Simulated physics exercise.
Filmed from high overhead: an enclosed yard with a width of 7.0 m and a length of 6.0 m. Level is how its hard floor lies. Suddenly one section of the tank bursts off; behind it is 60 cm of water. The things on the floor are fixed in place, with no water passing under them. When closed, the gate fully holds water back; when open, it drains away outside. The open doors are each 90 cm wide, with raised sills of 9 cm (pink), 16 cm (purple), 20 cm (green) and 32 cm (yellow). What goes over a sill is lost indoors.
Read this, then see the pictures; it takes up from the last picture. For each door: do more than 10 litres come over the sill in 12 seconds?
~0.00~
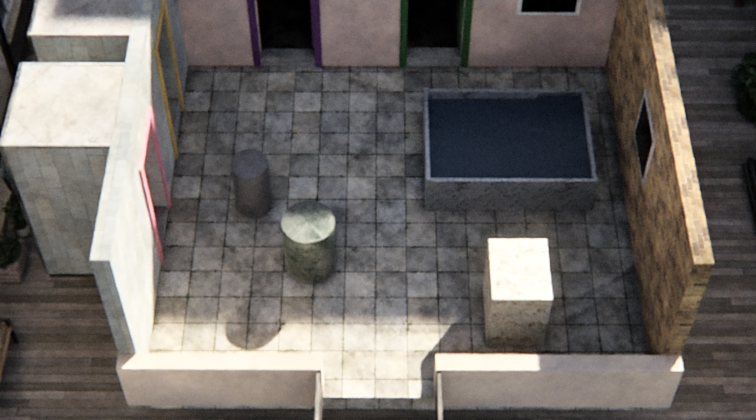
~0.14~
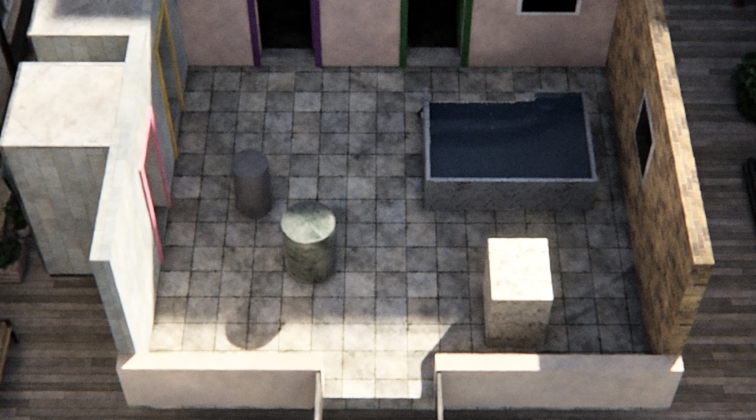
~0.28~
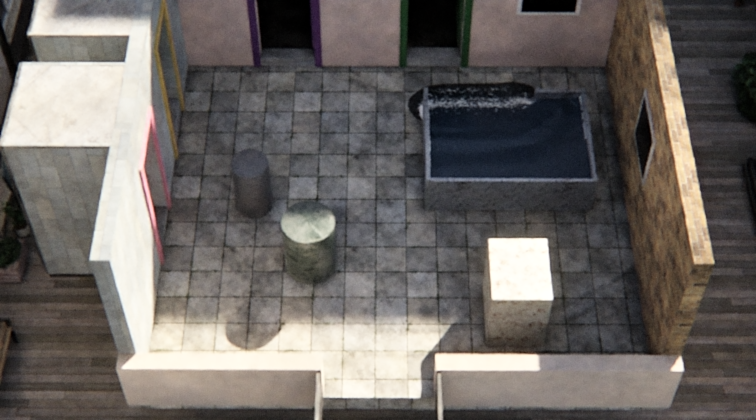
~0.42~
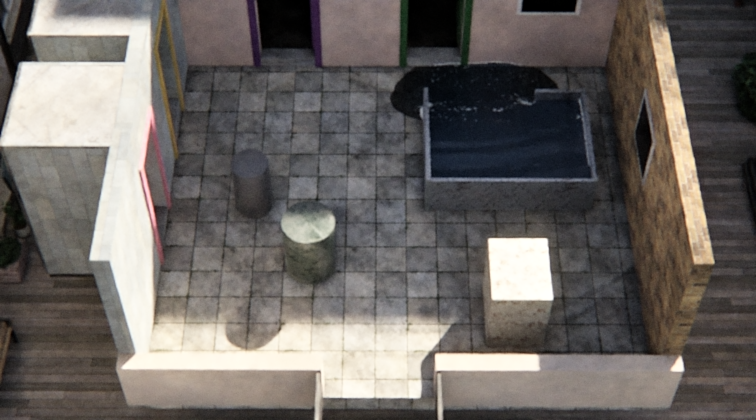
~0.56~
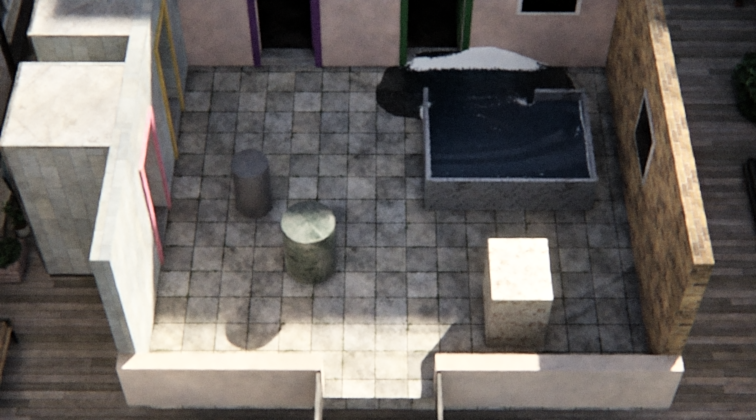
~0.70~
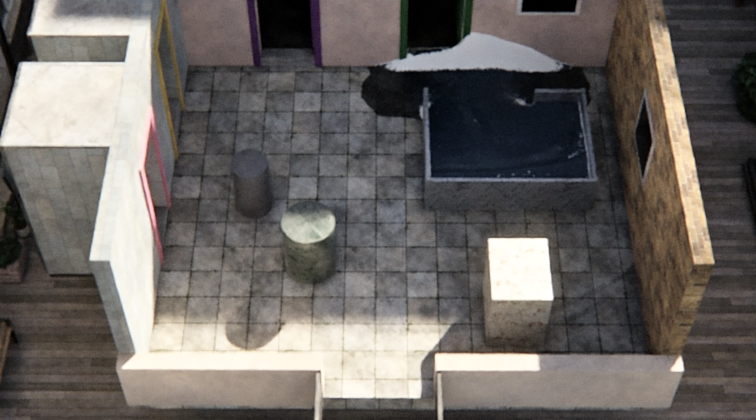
At the pink door the inflow will be within bounds; at the purple door the inflow will be within bounds; at the green door the inflow will be out of bounds; at the yellow door the inflow will be within bounds.
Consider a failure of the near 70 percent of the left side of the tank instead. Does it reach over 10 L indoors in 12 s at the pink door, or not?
At the pink door the limit is exceeded.
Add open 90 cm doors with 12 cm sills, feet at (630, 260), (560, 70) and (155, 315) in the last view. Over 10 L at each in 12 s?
In that order: Short of it, beyond it, short of it.
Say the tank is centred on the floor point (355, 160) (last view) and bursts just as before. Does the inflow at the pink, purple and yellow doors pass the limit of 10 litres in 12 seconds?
Pink: Within limit; purple: Too much; yellow: Within limit.
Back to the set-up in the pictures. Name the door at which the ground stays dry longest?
I'd say the pink one.
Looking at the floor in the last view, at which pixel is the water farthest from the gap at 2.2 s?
I'd put it near pixel (189, 69) of the last picture.
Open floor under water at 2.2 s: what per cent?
Near 25 per cent is wet.
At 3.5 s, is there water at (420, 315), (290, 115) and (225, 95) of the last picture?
The first point is not yet hit, the second is awash and the third is awash.
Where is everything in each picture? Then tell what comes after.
In the first picture, the tank at (508, 137) is whole and still, 60 cm deep.
In the second picture, the front is at a hidden place, 0.9 m from the gap on the tank's far side; 0.4 m2 of floor is under water; 60 cm left at the back of the tank.
In the third picture, the front is at (417, 99), 1.1 m from the gap on the tank's far side; 1.3 m2 of floor is under water; 60 cm left at the back of the tank.
In the fourth picture, the front is at (528, 68), 1.5 m from the gap on the tank's far side; 2.6 m2 of floor is under water; 60 cm left at the back of the tank.
In the fifth picture, the front is at (556, 68), 1.8 m from the gap on the tank's far side; 3.1 m2 of floor is under water; 55 cm left at the back of the tank.
In the sixth picture, water pours out on the tank's far side and has run 2.1 m, to (373, 67); typically 12 cm deep outside, 51 cm at the tank's back.
After 1.4 s water covers 10 % of the floor and is deepest (46 cm) near (470, 70); pink door not reached, purple door 2 cm at the sill, 0 L in, green door 42 cm at the sill, 56 L in, yellow door not reached.
After 2.2 s water covers 25 % of the floor and is deepest (36 cm) near (470, 70); pink door not reached, purple door 8 cm at the sill, 0 L in, green door 35 cm at the sill, 143 L in, yellow door not reached.
After 3.5 s water covers 45 % of the floor and is deepest (27 cm) near (589, 71); pink door 6 cm at the sill, 0 L in, purple door 7 cm at the sill, 0 L in, green door 20 cm at the sill, 184 L in, yellow door 18 cm at the sill, 0 L in.
After 7.0 s water covers 75 % of the floor and is deepest (14 cm) near (627, 338); pink door 7 cm at the sill, 0 L in, purple door 4 cm at the sill, 0 L in, green door 10 cm at the sill, 186 L in, yellow door 9 cm at the sill, 0 L in.
After 12.0 s water covers 100 % of the floor and is deepest (8 cm) near (416, 86); pink door 4 cm at the sill, 1 L in, purple door 5 cm at the sill, 0 L in, green door 7 cm at the sill, 186 L in, yellow door 6 cm at the sill, 0 L in.
